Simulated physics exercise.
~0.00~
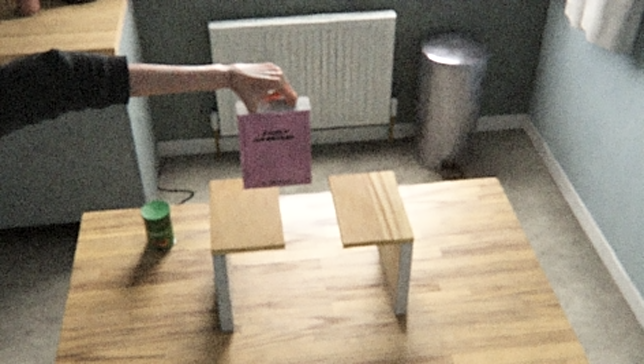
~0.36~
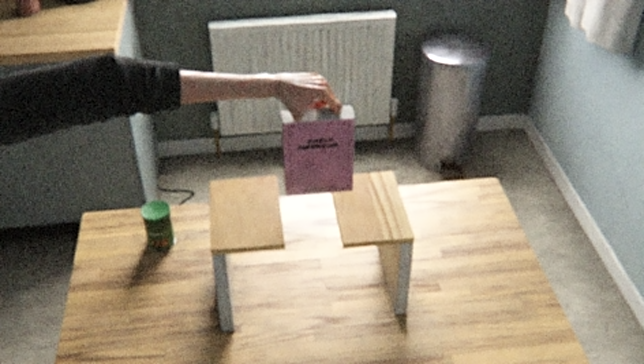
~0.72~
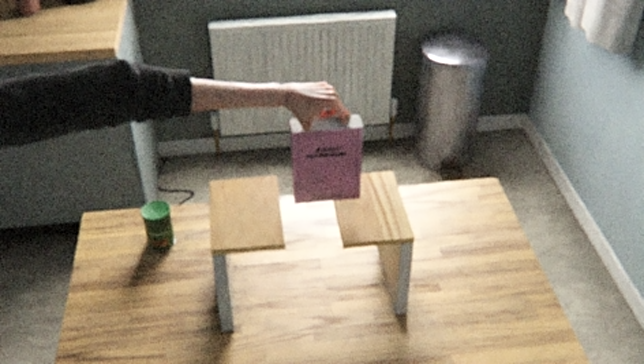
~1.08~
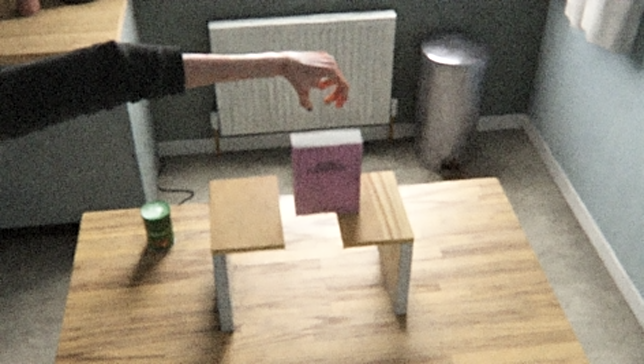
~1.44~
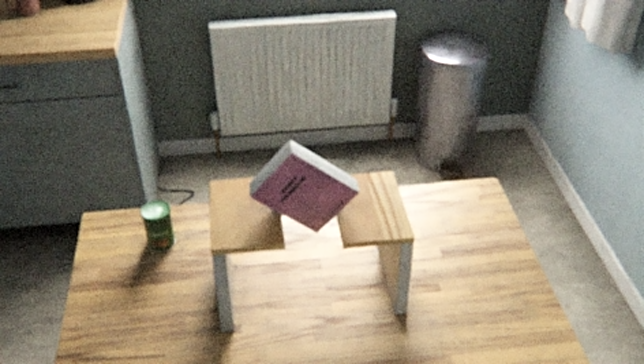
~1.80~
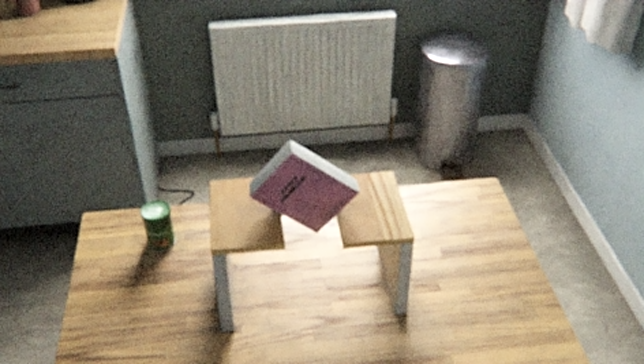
A pink book was carried rightward by a hand to the gap between two wooden ledges on a table, lowered slightly and let go. It dropped a little, tipped over to the left and lodged at a slant between the ledges, while a green tin stayed put.
